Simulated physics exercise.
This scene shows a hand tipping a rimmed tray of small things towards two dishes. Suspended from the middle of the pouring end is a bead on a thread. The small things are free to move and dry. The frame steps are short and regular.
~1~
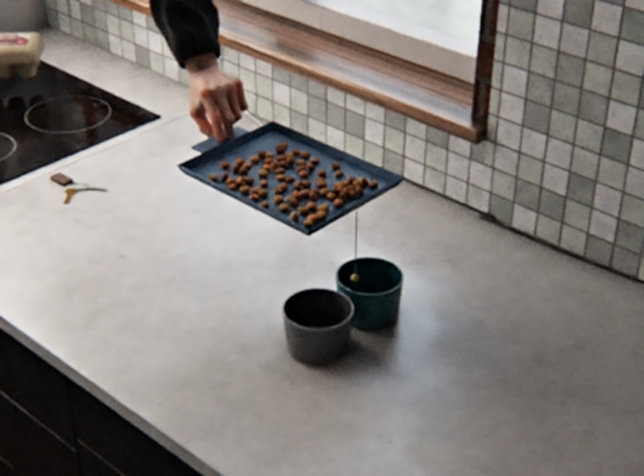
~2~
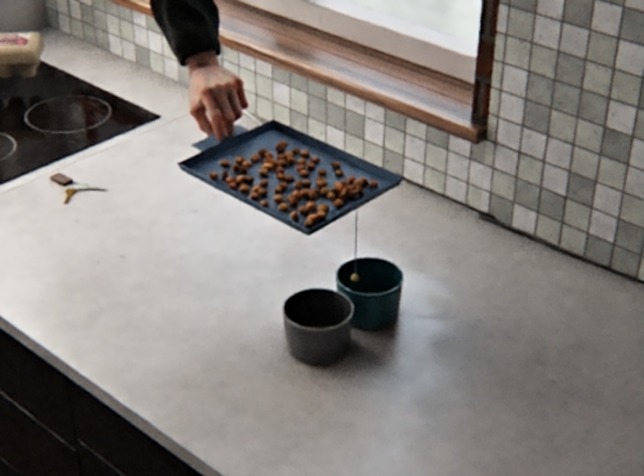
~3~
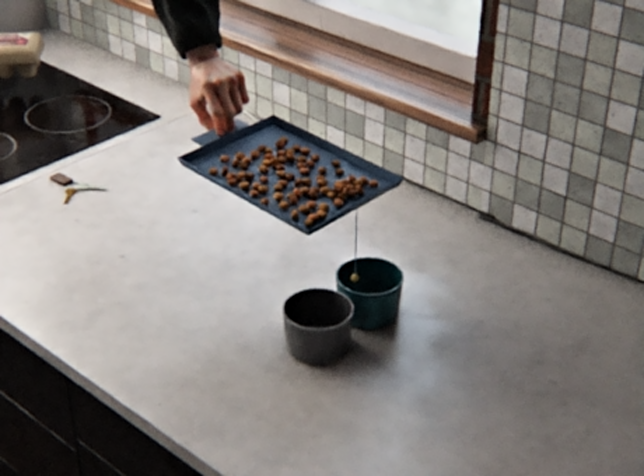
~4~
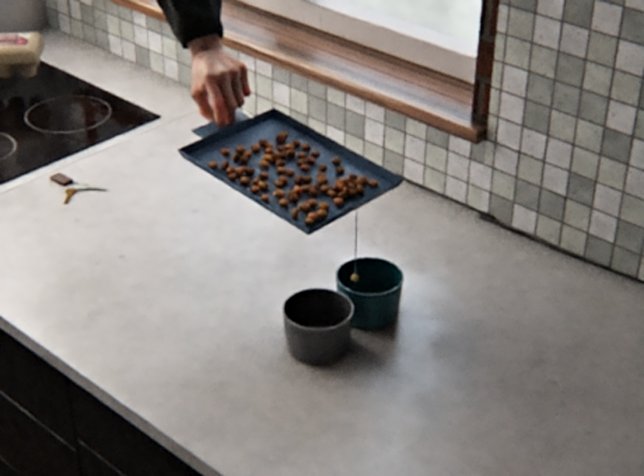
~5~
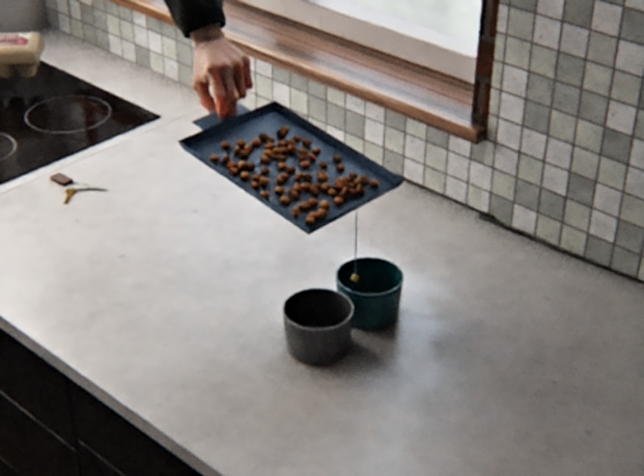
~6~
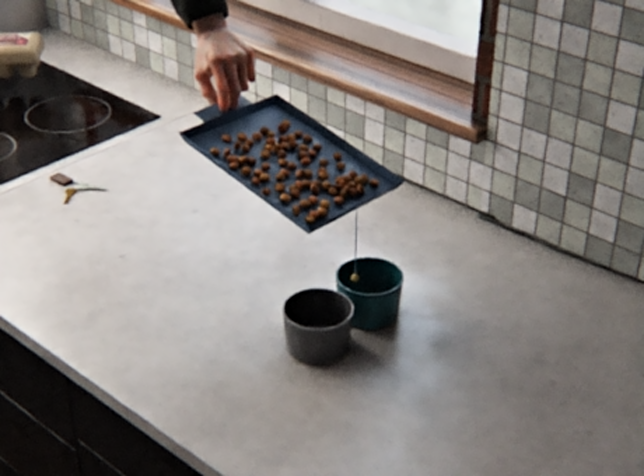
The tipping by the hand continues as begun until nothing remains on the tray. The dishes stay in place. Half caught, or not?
The greater share ends up outside the dishes.
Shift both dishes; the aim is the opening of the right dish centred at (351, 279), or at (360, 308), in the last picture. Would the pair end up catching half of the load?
Taking them in turn, it's short of half and then short of half.
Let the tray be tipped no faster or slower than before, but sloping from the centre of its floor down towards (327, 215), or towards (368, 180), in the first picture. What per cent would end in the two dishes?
Well, 50 percent for one and then 50 percent for the other.
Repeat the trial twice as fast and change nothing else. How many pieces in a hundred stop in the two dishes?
Estimated share: Some 20%.
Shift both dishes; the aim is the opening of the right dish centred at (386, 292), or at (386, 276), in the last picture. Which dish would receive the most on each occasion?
In turn: The right-side dish; the right-side dish.
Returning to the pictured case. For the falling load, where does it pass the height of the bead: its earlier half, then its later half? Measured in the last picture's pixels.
Early half: (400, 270); late half: (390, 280).
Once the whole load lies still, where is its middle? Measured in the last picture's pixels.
The centre comes to rest close to (408, 328).
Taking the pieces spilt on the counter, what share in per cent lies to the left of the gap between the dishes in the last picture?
Reading: Around 0 %.
Just after the last frame, tray tipped steeply; almost all on the tray; about a tenth in the air.
A moment on, tray tipped right over; roughly a quarter in the right dish; roughly two thirds outside both; about a tenth in the air.
Further on, tray tipped past a quarter turn; roughly a quarter in the right dish; roughly two thirds outside both.
When it is over, tray tipped past a quarter turn; not one in the left dish; roughly a quarter in the right dish; roughly two thirds outside both.
